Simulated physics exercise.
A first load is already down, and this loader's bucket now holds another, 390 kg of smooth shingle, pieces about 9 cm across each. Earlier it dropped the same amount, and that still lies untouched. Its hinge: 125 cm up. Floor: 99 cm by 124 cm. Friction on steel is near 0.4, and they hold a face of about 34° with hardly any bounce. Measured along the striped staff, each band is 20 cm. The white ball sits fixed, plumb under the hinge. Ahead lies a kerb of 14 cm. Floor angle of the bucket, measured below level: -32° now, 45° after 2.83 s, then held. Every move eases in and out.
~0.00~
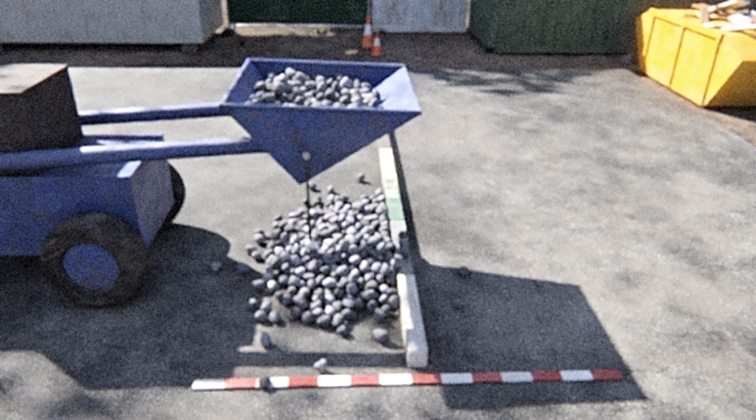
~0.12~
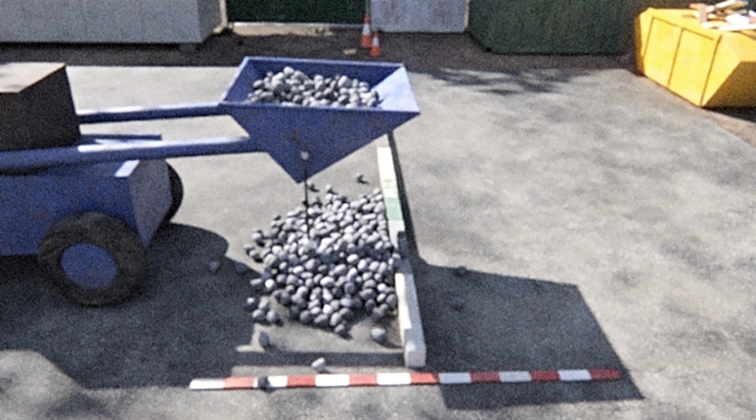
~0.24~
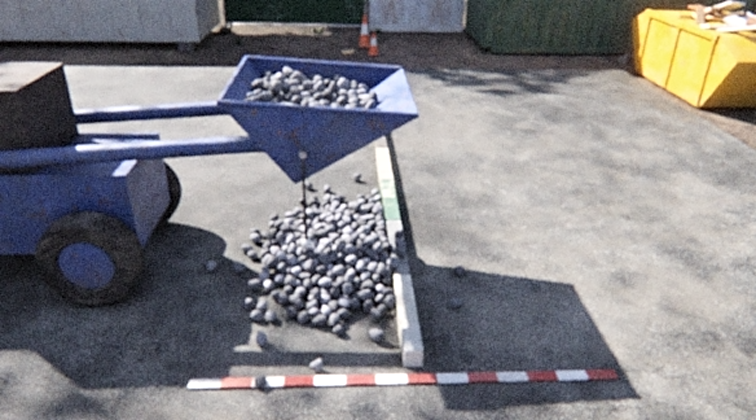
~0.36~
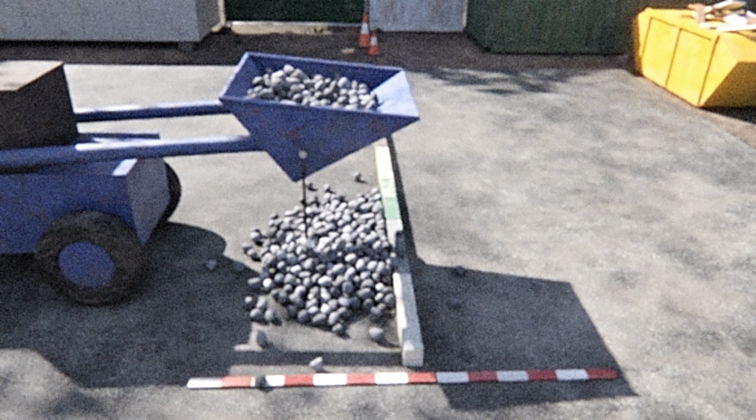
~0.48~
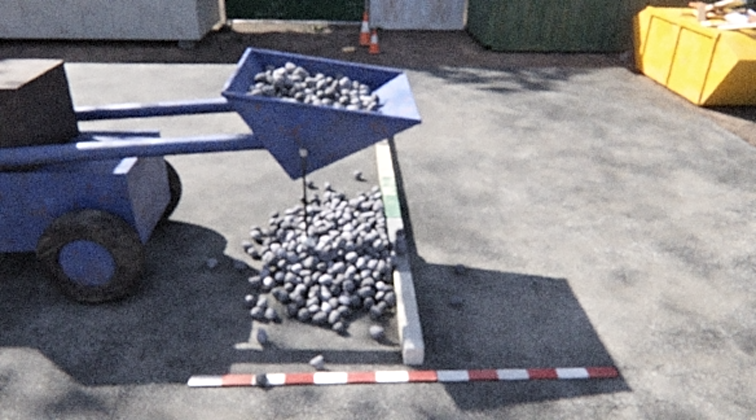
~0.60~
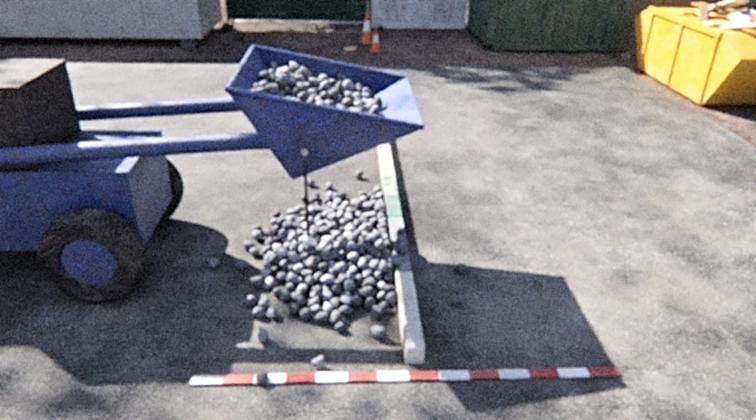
A blue loader stands at the left of a sunlit paved yard, seen from above and to the side, its raised bucket full of grey stones. Below the bucket a heap of similar stones lies against a pale kerb, with a red-and-white staff in front and a yellow skip at upper right. The bucket slowly tilts its right side downward and its stones shift slightly, while the heap stays still.
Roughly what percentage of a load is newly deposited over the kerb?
Around 84 per cent of a load is newly deposited there.
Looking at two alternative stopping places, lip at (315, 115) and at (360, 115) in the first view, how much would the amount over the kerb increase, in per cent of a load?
Around 5 and 25 percent respectively.
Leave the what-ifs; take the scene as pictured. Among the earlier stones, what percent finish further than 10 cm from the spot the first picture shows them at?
Near 0 per cent, I reckon.
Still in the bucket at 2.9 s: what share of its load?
Roughly 0 parts in a hundred of the load.
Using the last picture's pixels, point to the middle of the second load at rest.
(443, 248).
After 2.1 s the floor is at 33°; in per cent of one load, 77 in the bucket, 112 on this side of the kerb, 11 over the kerb; the foremost stones are at (439, 244).
After 2.9 s the floor is at 45°; in per cent of one load, 0 in the bucket, 120 on this side of the kerb, 80 over the kerb; the foremost stones are at (540, 248).
After 3.3 s the floor is at 45°; in per cent of one load, 0 in the bucket, 115 on this side of the kerb, 85 over the kerb; the foremost stones are at (568, 246).
After 6.1 s the floor is at 45°; in per cent of one load, 0 in the bucket, 115 on this side of the kerb, 85 over the kerb; the foremost stones are at (586, 253). Net gain over the kerb, 84.
